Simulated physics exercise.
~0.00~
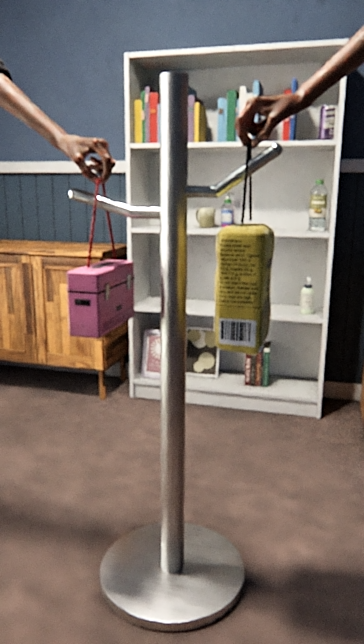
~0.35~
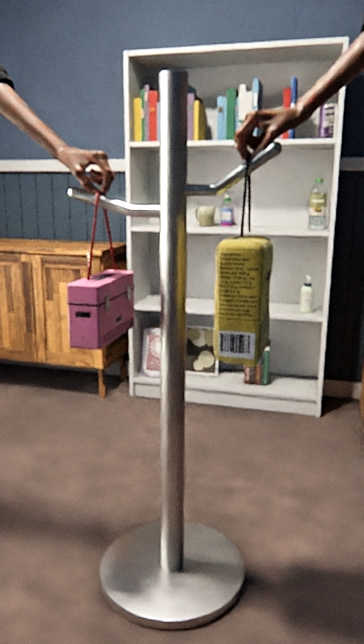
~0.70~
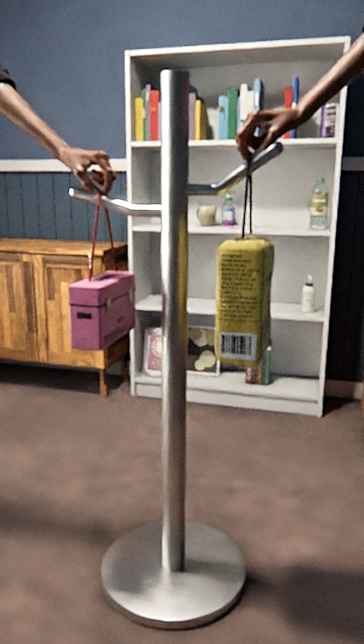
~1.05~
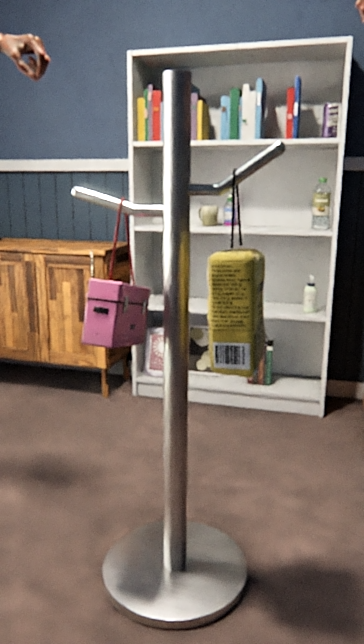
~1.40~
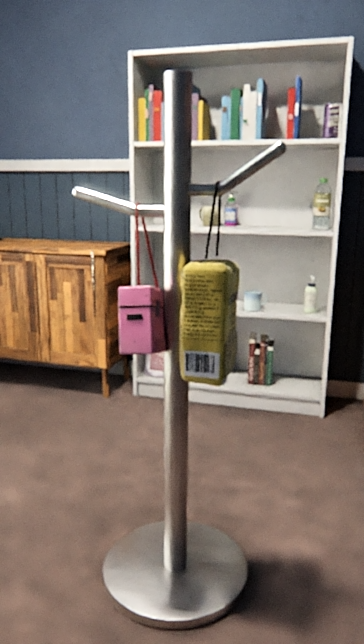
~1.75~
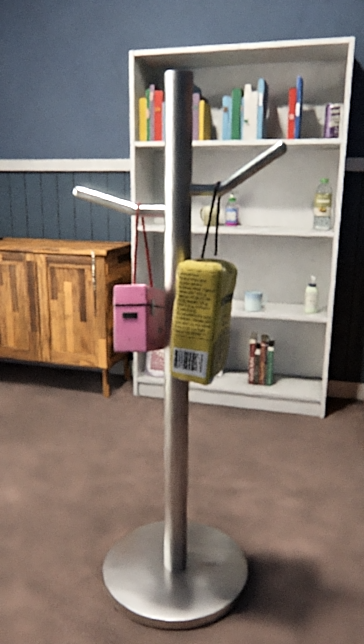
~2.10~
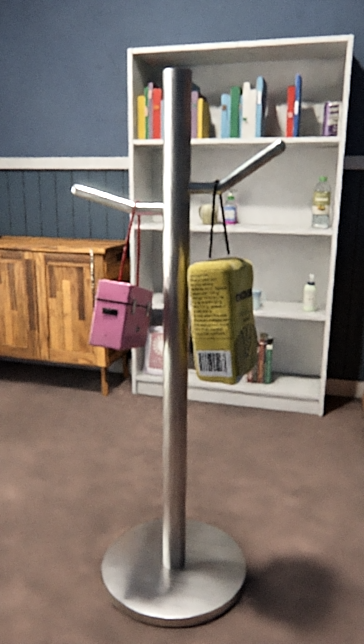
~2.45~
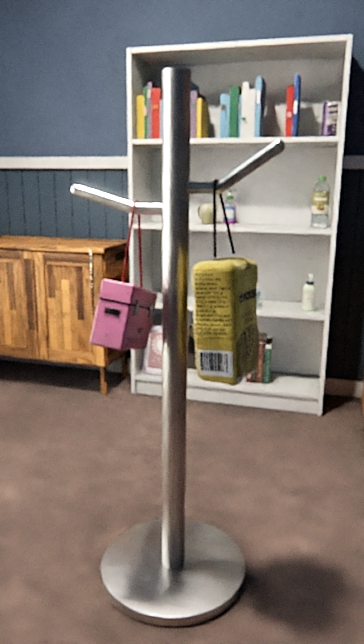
In the video, two hands hang a pink case and a yellow sack by cords on opposite arms of a metal stand, then let go and withdraw. Both items slide inward toward the post, shift and turn slightly, and remain hanging, the pink case leaning.
